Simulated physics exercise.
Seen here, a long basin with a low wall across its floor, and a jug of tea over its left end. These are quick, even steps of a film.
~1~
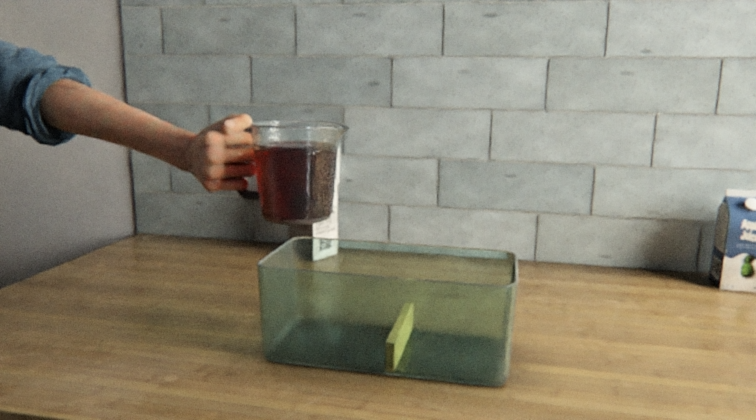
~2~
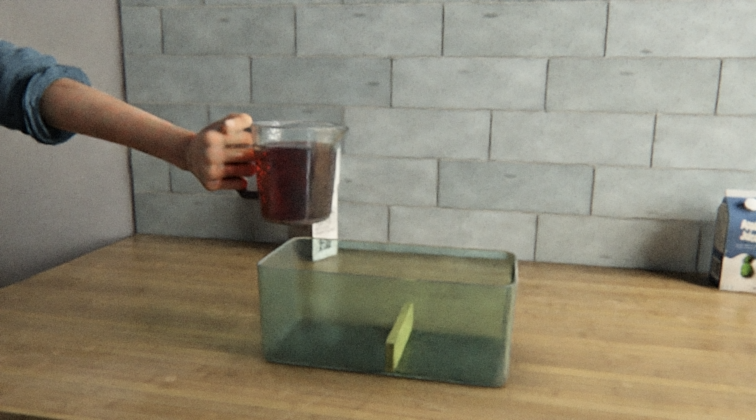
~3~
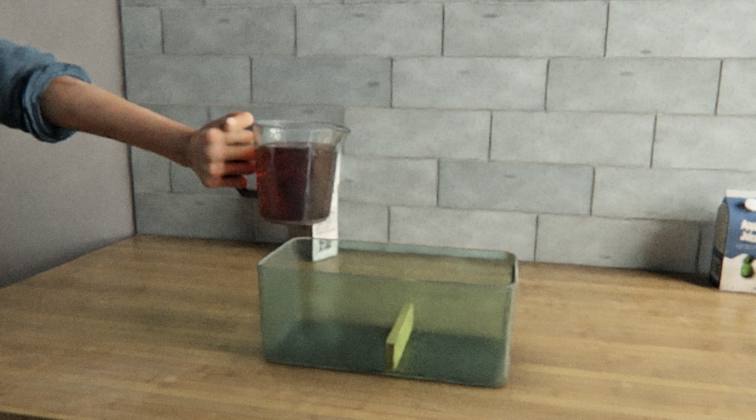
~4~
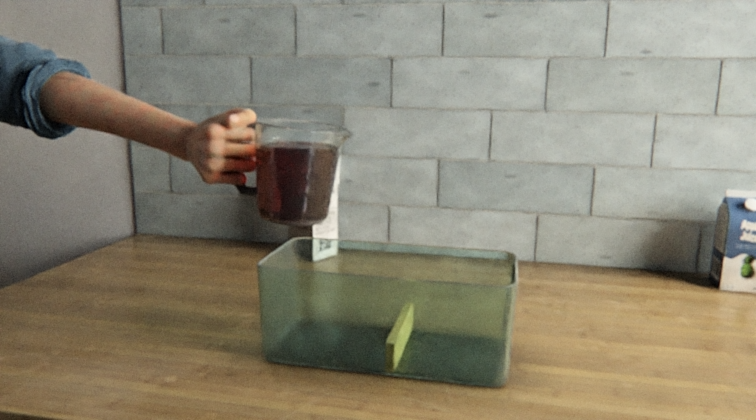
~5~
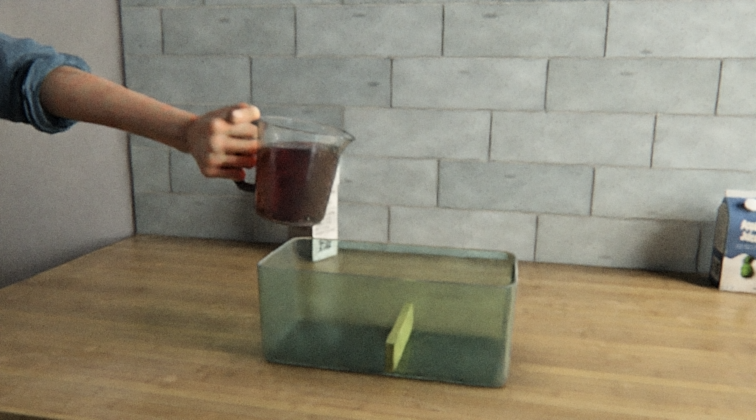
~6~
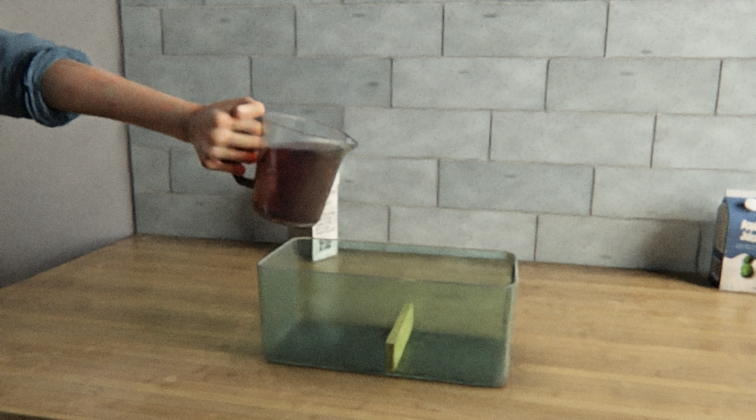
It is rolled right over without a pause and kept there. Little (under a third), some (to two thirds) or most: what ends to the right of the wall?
It comes to between a third and two thirds.
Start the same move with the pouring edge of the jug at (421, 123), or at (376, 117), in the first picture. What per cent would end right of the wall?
In turn 85 and 95 in a hundred.
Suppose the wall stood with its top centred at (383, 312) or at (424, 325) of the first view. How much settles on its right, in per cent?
In turn 80 and 5 in a hundred.
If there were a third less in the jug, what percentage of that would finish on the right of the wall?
Some 15 per cent.
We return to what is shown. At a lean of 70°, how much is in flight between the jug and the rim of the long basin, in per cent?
It comes to 15 per cent or so.
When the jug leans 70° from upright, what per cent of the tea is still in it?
Some 80 per cent.
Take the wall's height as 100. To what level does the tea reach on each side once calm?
Left: 40 %. Right: 40 %.
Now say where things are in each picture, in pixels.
Tilt 0°; pouring edge (349, 127); surface from (261, 144) to (336, 147); the long basin's rim runs from (276, 252) to (516, 269); the wall's top is at (401, 322), in the first picture.
Tilt 1°; pouring edge (349, 128); surface from (261, 144) to (336, 147), in the second picture.
Tilt 3°; pouring edge (350, 130); surface from (262, 144) to (336, 148), in the third picture.
Tilt 6°; pouring edge (353, 134); surface from (263, 144) to (338, 148), in the fourth picture.
Tilt 10°; pouring edge (355, 138); surface from (265, 144) to (340, 149), in the fifth picture.
Tilt 15°; pouring edge (358, 144); surface from (265, 146) to (344, 150), in the sixth picture.
A moment on, the jug is tipped part way and 80 per cent is still to pour, 2 is left of the wall and 2 right of it.
Next, the jug is tipped on its side and 29 per cent is still to pour, 24 is left of the wall and 32 right of it.
Then the jug is tipped on its side and 4 per cent is still to pour, 51 is left of the wall and 43 right of it.
Later the jug is tipped on its side and 0 per cent is still to pour, 55 is left of the wall and 44 right of it.
Finally, 56 per cent lies left of the wall, 44 right of it and 0 outside.
